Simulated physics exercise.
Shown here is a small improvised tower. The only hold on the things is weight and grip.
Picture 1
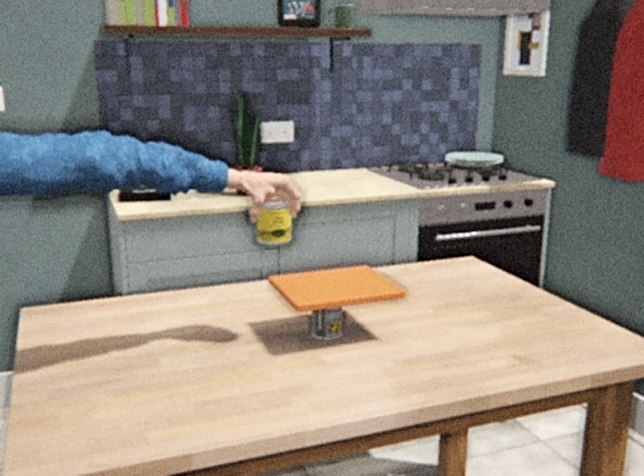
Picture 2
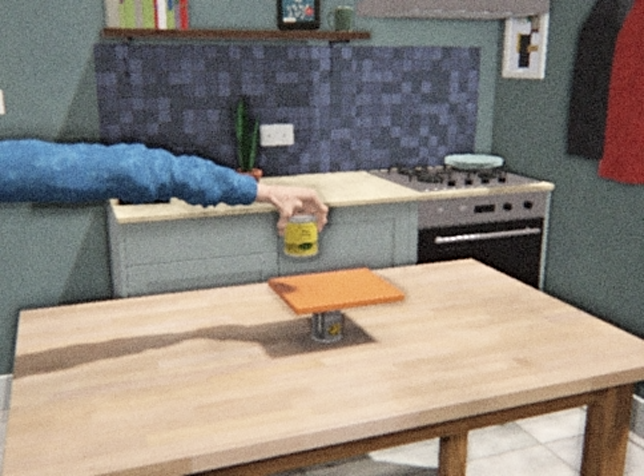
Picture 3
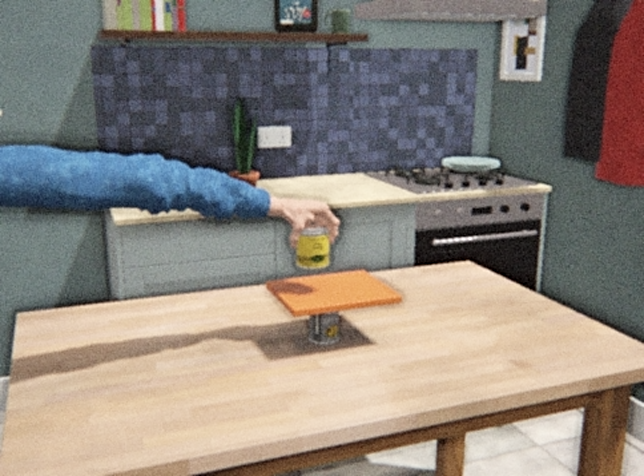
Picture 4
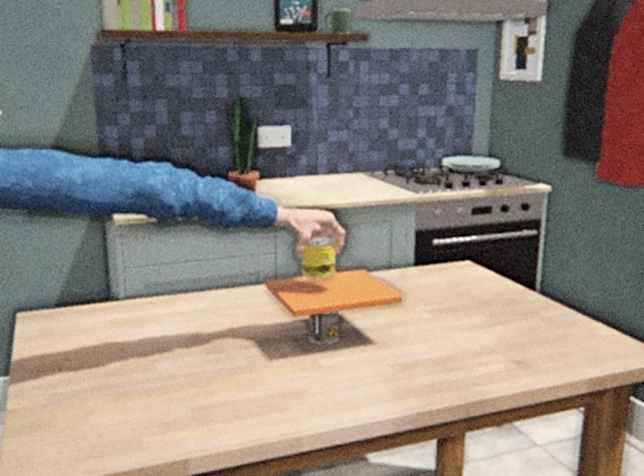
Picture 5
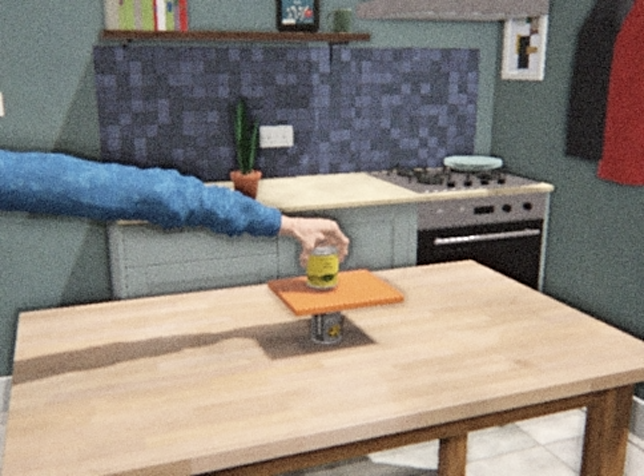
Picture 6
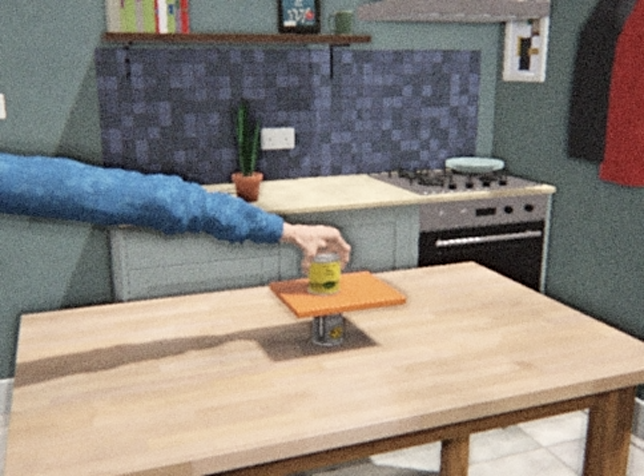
The video shows a hand in a blue sleeve moving a yellow tin rightward and down above a wooden table, then setting it on an orange board resting on a grey tin, with the fingers still holding it.
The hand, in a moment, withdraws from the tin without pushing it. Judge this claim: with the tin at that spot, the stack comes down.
Stays in place.
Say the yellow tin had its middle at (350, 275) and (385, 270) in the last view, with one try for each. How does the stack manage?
It stays steady first and tips over second.
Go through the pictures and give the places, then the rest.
Still above its spot; yellow tin (274, 223); grey tin (327, 313), in the first picture.
Still above its spot; yellow tin (301, 235); grey tin (327, 316), in the second picture.
Still above its spot; yellow tin (313, 248); grey tin (324, 318), in the third picture.
Still above its spot; yellow tin (319, 258); grey tin (324, 317), in the fourth picture.
Still above its spot; yellow tin (322, 267); grey tin (326, 317), in the fifth picture.
Set down, still held; yellow tin (324, 274); grey tin (328, 319), in the sixth picture.
Then, 0.20 s after the last picture, nothing has stirred.
Then, 0.50 s after the last picture, yellow tin resting near (324, 274).
At rest, all 3 in place. Seen from the same camera at the end, yellow tin near (324, 274). The stack stays up.
